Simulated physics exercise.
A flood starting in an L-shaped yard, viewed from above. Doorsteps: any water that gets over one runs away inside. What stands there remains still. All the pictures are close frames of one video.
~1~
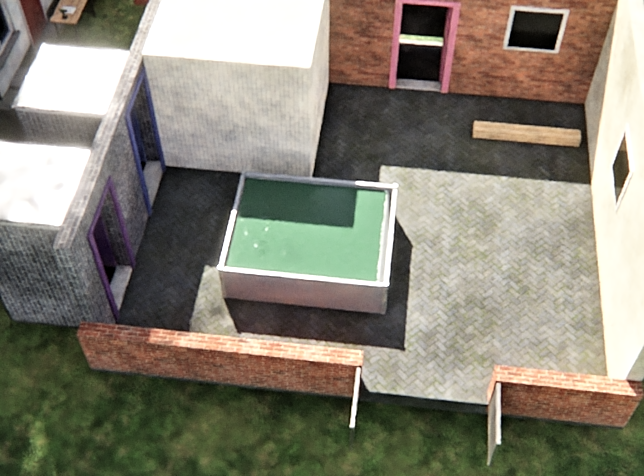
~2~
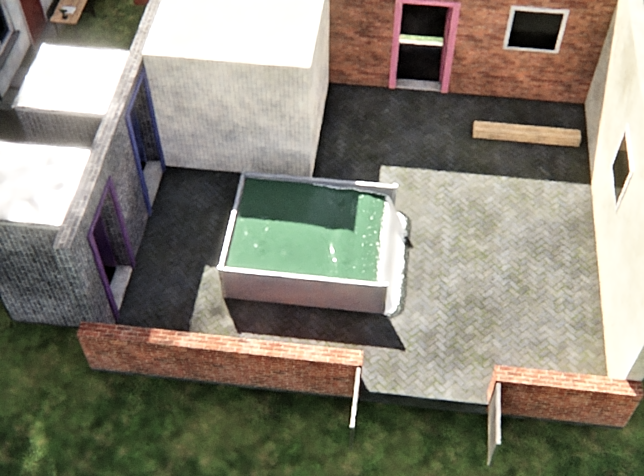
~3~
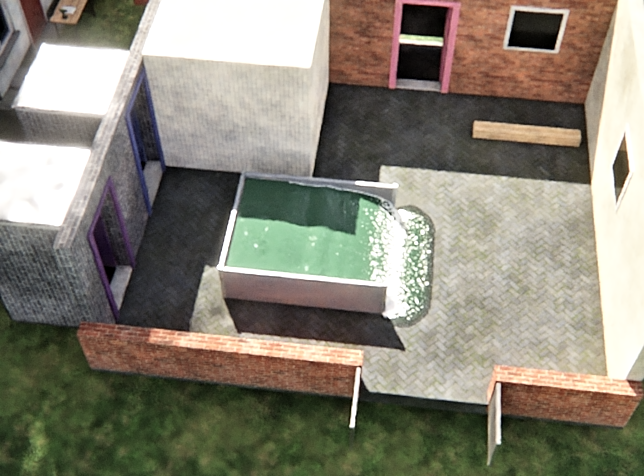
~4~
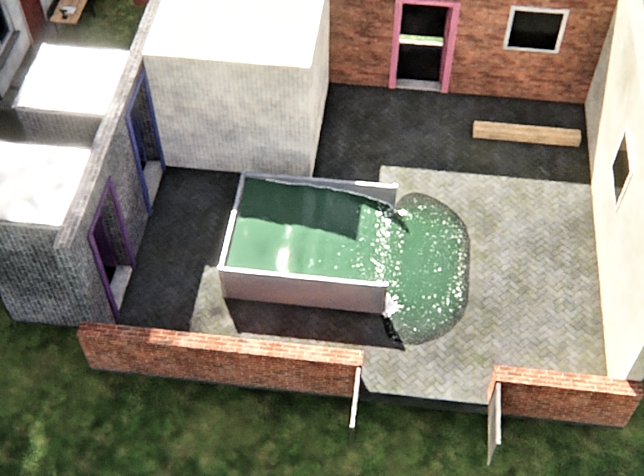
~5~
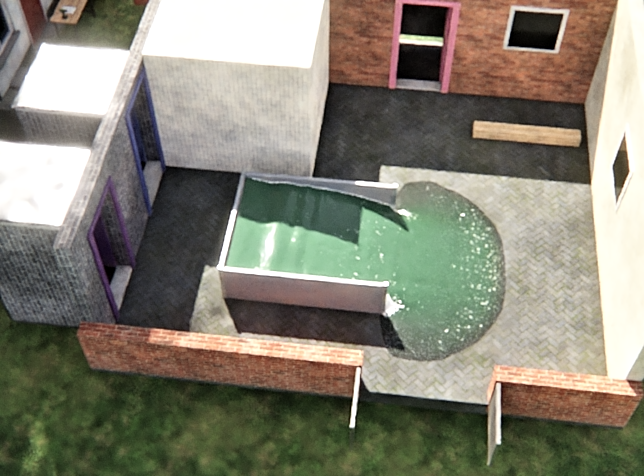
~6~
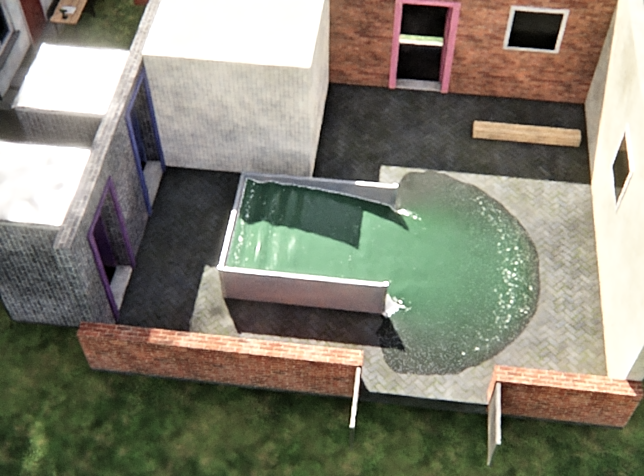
In a walled brick yard seen from above, an open tank of still green water sits on the paving. Its right side gives way and water pours out through the open end, foaming white at first, then spreads rightward across the pale paving in a widening, rounded sheet with speckled edges.
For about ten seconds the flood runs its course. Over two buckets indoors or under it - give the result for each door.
The blue door comes in under. The purple door comes in under. The pink door comes in over.
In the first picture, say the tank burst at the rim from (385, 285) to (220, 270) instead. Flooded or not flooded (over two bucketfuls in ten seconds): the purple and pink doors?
The purple one exceeds it; the pink one falls short.
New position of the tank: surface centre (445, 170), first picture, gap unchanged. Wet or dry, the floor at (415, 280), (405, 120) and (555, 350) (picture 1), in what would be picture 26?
So, in the order given, I'd say unaffected, soaked through, soaked through.
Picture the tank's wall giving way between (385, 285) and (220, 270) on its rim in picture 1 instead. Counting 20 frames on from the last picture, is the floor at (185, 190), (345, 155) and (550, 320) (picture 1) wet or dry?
First soaked, second unwetted, third soaked.
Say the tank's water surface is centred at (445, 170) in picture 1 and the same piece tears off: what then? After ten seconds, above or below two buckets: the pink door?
Going one by one, I'd say the pink door runs past the limit.
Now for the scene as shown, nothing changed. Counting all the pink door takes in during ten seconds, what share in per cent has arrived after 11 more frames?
Share by then: About 0 in a hundred.
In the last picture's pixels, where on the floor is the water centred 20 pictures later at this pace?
I reckon somewhere around (482, 258).
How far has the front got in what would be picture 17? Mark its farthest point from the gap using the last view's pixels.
About (583, 128).
A moment on, water covers 40 % of the floor; the blue door not reached, the purple door not reached, the pink door not reached.
Next, water covers 40 % of the floor; the blue door not reached, the purple door not reached, the pink door not reached.
Then, water covers 45 % of the floor; the blue door not reached, the purple door not reached, the pink door not reached.
Later, water covers 80 % of the floor; the blue door not reached, the purple door not reached, the pink door wet at the sill, nothing in.
In the end, water covers 95 % of the floor; the blue door wet at the sill, nothing in, the purple door wet at the sill, nothing in, the pink door over two buckets in.
